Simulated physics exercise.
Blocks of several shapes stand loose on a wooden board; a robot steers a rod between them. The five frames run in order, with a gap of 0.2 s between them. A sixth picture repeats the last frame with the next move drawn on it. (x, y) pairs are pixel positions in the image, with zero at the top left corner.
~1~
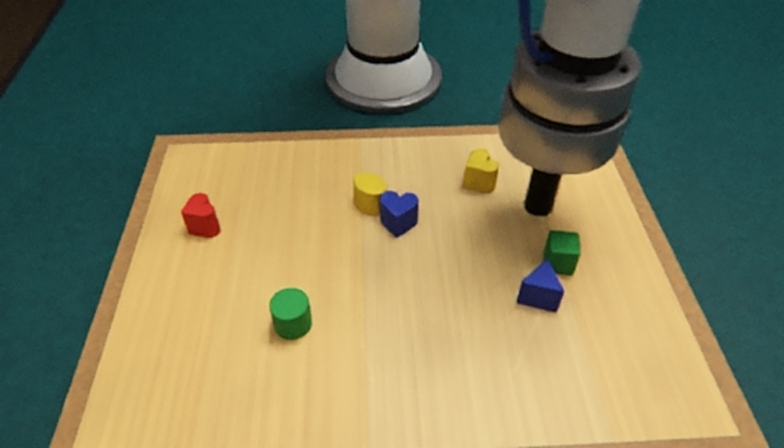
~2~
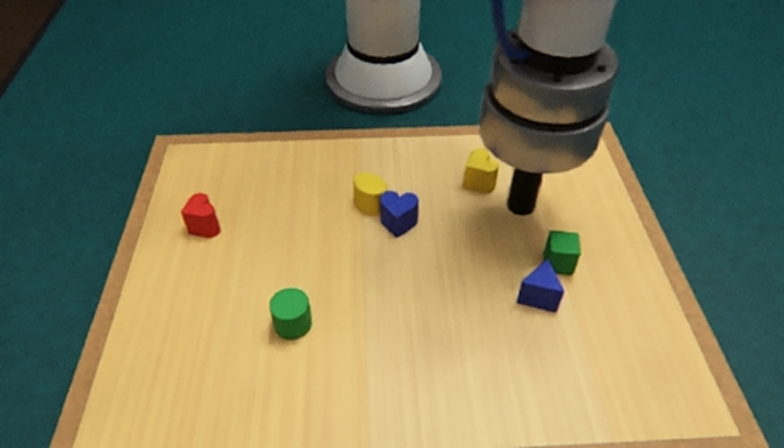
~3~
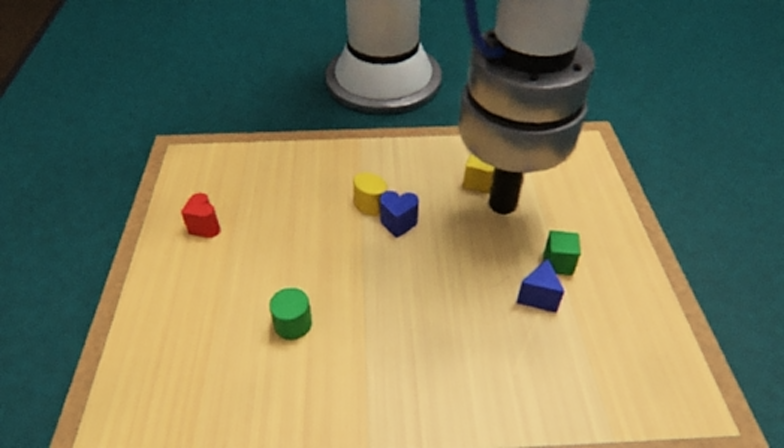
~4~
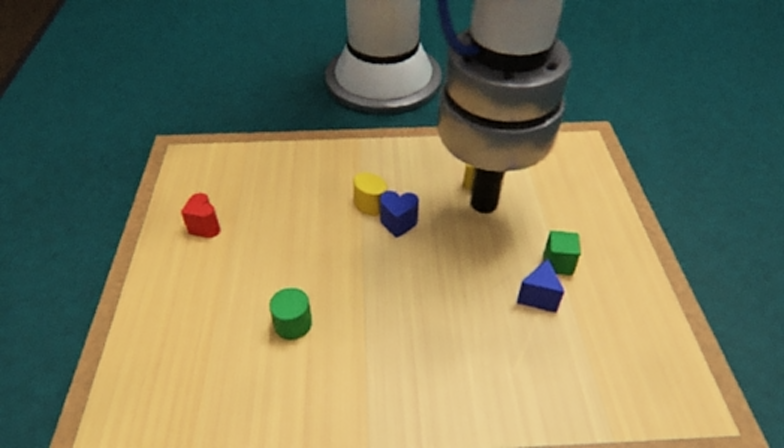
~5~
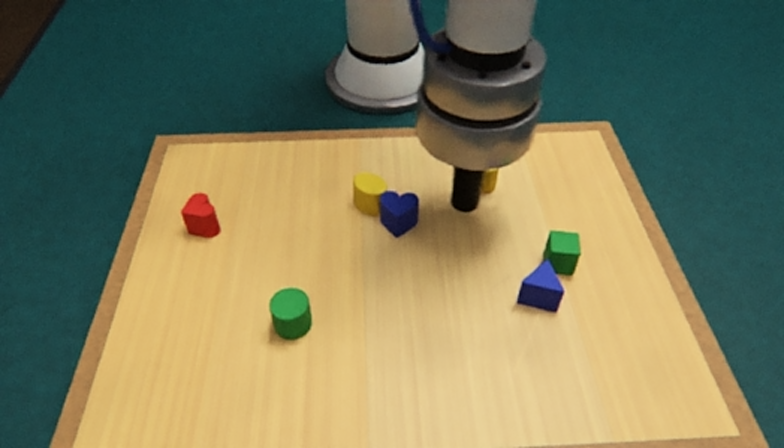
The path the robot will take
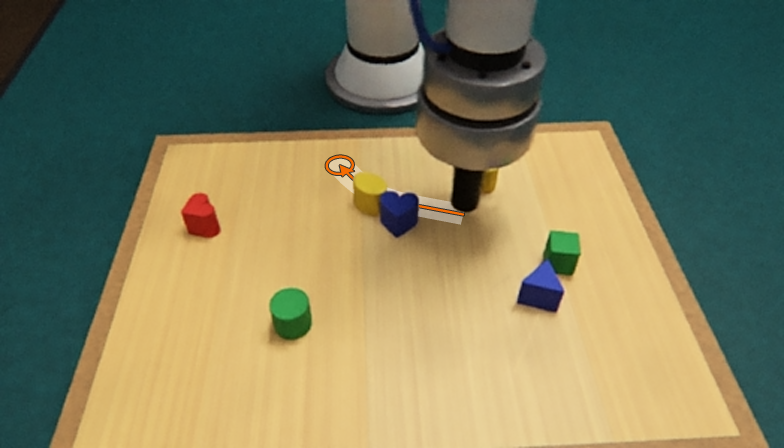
On a wooden board scattered with red, yellow, blue and green blocks, a robot arm holds a dark rod upright near the right side. The arm slides the rod steadily left, passing in front of a yellow block and nearing the blue heart-shaped one, while all the blocks stay still.
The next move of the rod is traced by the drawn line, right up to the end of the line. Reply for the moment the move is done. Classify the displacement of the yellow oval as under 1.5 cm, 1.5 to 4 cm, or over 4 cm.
That one ends up 1.5 to 4 cm from where it is now.
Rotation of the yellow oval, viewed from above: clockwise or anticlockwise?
Looking from above, the answer is counterclockwise.
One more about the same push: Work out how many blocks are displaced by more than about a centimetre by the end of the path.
One block moves.
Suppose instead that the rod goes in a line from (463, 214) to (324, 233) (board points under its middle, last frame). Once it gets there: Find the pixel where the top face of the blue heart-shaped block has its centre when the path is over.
Around pixel (299, 231).
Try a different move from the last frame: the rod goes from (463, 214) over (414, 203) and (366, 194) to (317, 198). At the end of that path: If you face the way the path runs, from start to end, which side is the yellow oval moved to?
It goes toward the left-hand side.
Drawn move, from (463, 214) through (414, 205) and (369, 190) to (340, 165).
What follows on the original path. One third of the way, rod (413, 194); nothing pushed yet.
Two thirds of the way, rod (368, 179); yellow oval (341, 180), turned 40° anticlockwise.
At the end, rod (339, 154); yellow oval (339, 179), turned 45° anticlockwise; blue heart-shaped block still.
